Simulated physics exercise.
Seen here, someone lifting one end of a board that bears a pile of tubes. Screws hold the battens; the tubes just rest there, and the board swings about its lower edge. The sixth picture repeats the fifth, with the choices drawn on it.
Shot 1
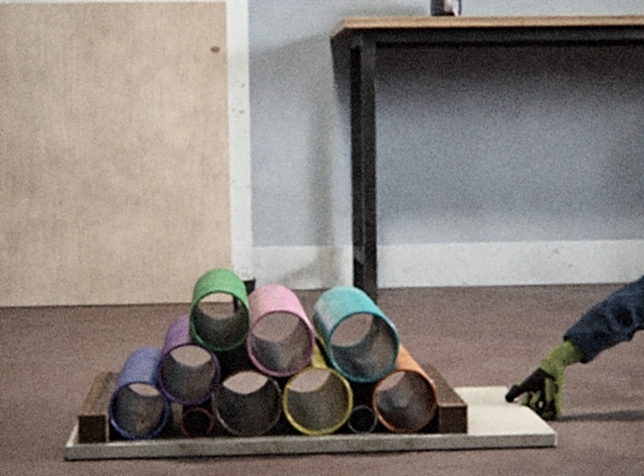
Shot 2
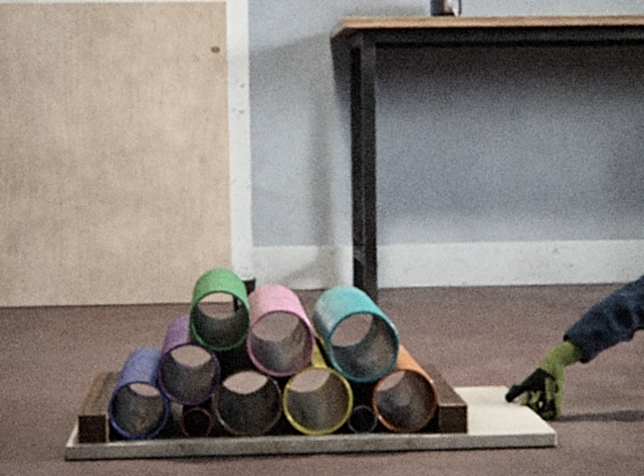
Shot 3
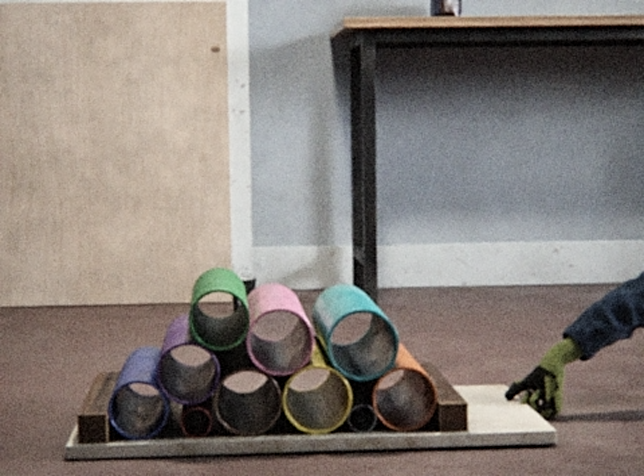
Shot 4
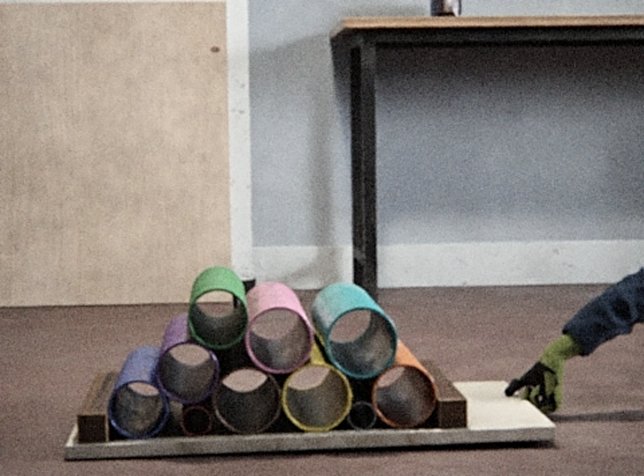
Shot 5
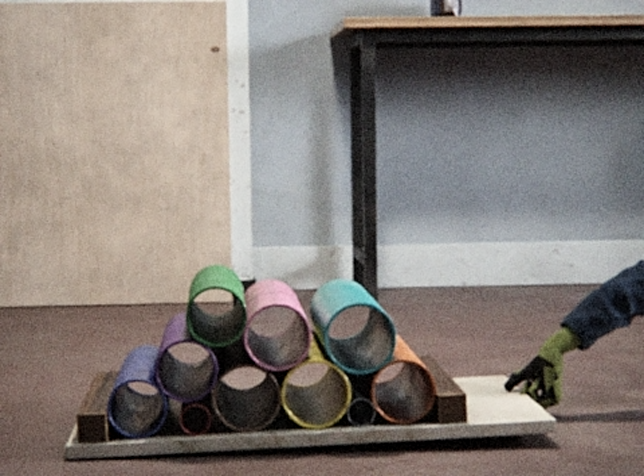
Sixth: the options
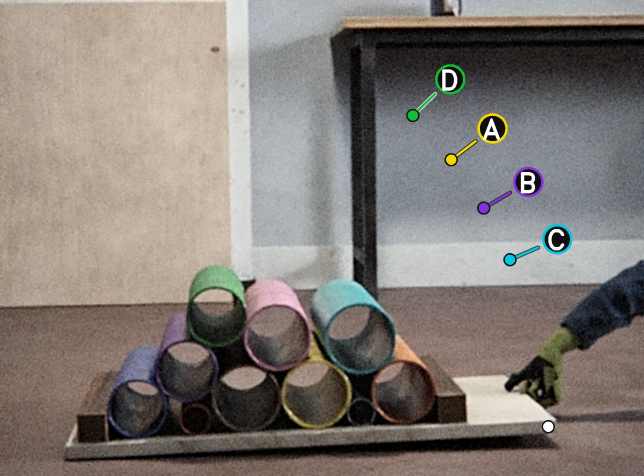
In this clip, a green-gloved hand at the right grips the end of a pale board holding a pile of colourful tubes between two dark battens, then raises that end slightly, tilting the board and tubes a little.
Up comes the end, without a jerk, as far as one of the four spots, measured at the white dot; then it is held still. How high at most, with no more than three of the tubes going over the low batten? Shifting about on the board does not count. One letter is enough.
Lift it to A and no more.
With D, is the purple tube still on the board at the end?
No, with D.
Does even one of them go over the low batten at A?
At A: Yes.
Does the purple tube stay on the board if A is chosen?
No.
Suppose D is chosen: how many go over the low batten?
The count is four.
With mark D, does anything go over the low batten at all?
Yes, at D.
On the marked copy, A at (451, 160); B at (483, 208); C at (510, 260); D at (413, 116); the white dot at (548, 427).
Following A. Soon after the start, board at 20°.
Later, board at 36°.
In the end, board at 36°, three over the low batten (purple, pink, green).
As for the rest, B none over the low batten; C none over the low batten; D four over the low batten (purple, pink, turquoise, green).
